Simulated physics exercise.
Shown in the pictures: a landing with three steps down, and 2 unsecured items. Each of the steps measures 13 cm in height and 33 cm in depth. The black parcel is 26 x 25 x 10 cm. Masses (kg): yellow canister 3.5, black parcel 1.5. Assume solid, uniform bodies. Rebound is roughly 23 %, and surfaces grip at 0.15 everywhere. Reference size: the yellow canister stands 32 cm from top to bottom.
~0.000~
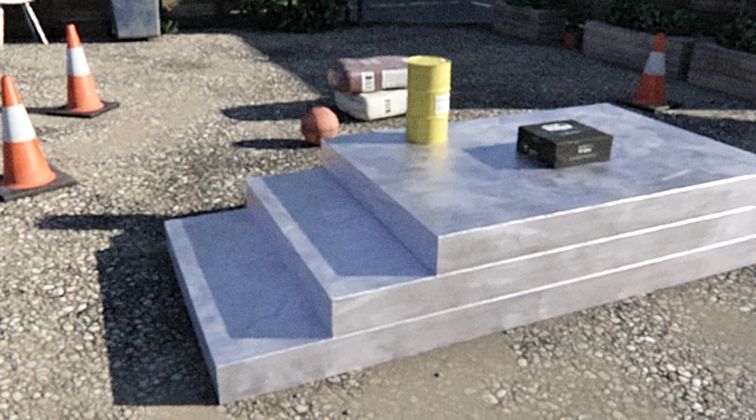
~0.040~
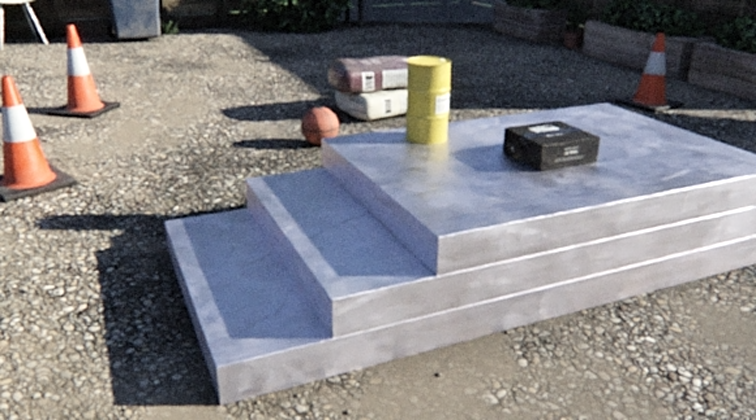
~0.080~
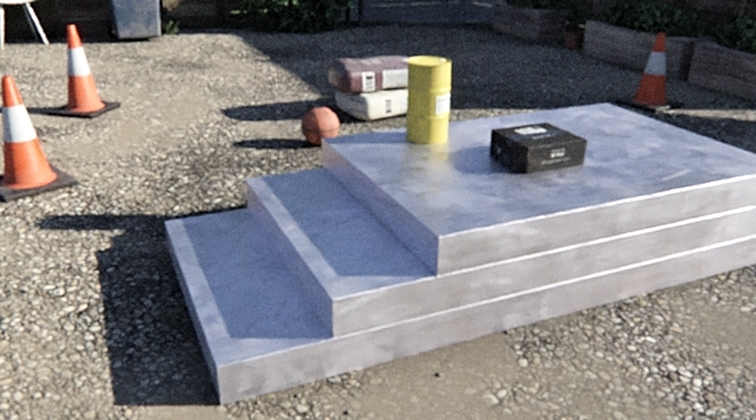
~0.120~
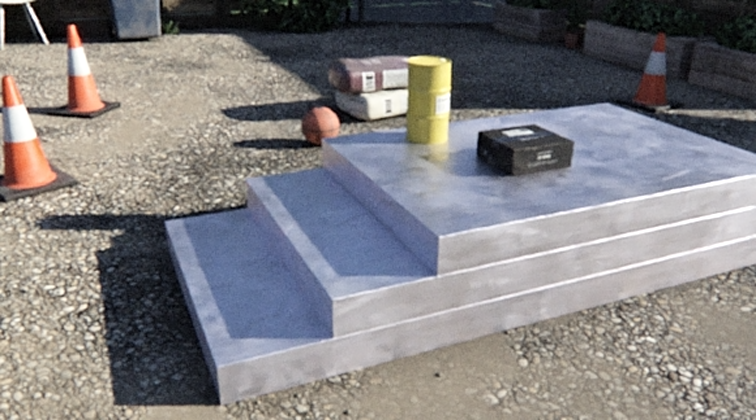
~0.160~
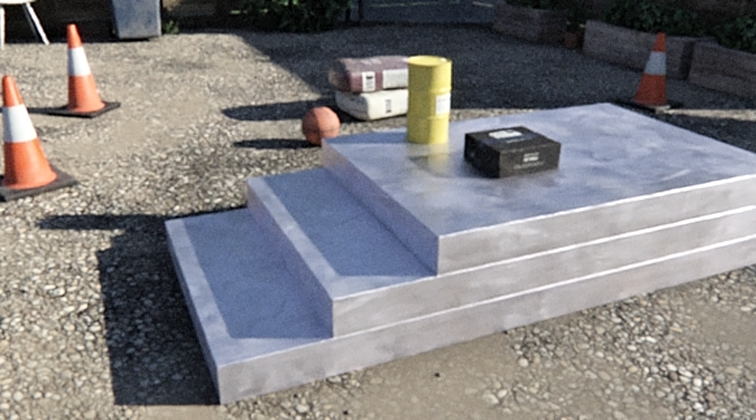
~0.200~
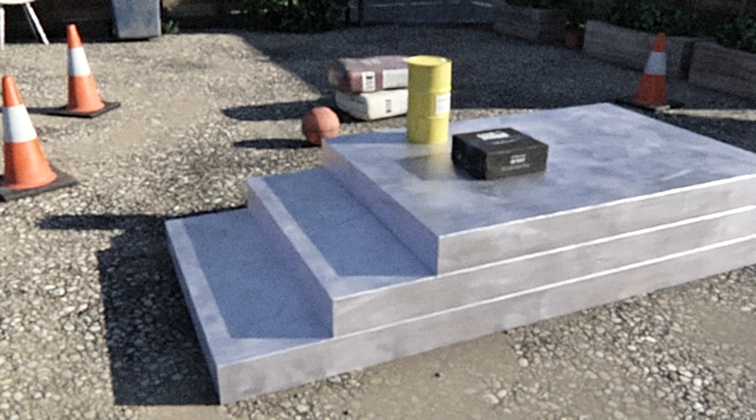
In a sunlit gravel yard, seen from slightly above by a still camera, a grey stepped platform descends toward the left. A yellow canister stands near its back edge with a black box to the right, while orange-and-white cones, a reddish ball and stacked bags sit on the gravel around it. The black box slides steadily leftward and slightly forward across the top, while the canister barely shifts.
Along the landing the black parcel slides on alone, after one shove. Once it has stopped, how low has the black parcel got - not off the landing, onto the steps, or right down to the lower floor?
Onto the steps only.
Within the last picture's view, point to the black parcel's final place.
In the end it sits at around (312, 216).
By 0.30 s, 36 cm to the first step; black parcel near (469, 157).
By 0.50 s, 15 cm to the first step; black parcel near (417, 164).
By 0.80 s, 5 cm past the top edge and 1 cm lower; black parcel near (362, 175).
By 1.10 s, 20 cm past the top edge and 13 cm lower; black parcel near (323, 215).
When it is over (1.7 s), 23 cm past the top edge and 13 cm lower; yellow canister within 12 cm of the start. End places, in pixels of the last picture, black parcel near (312, 216).
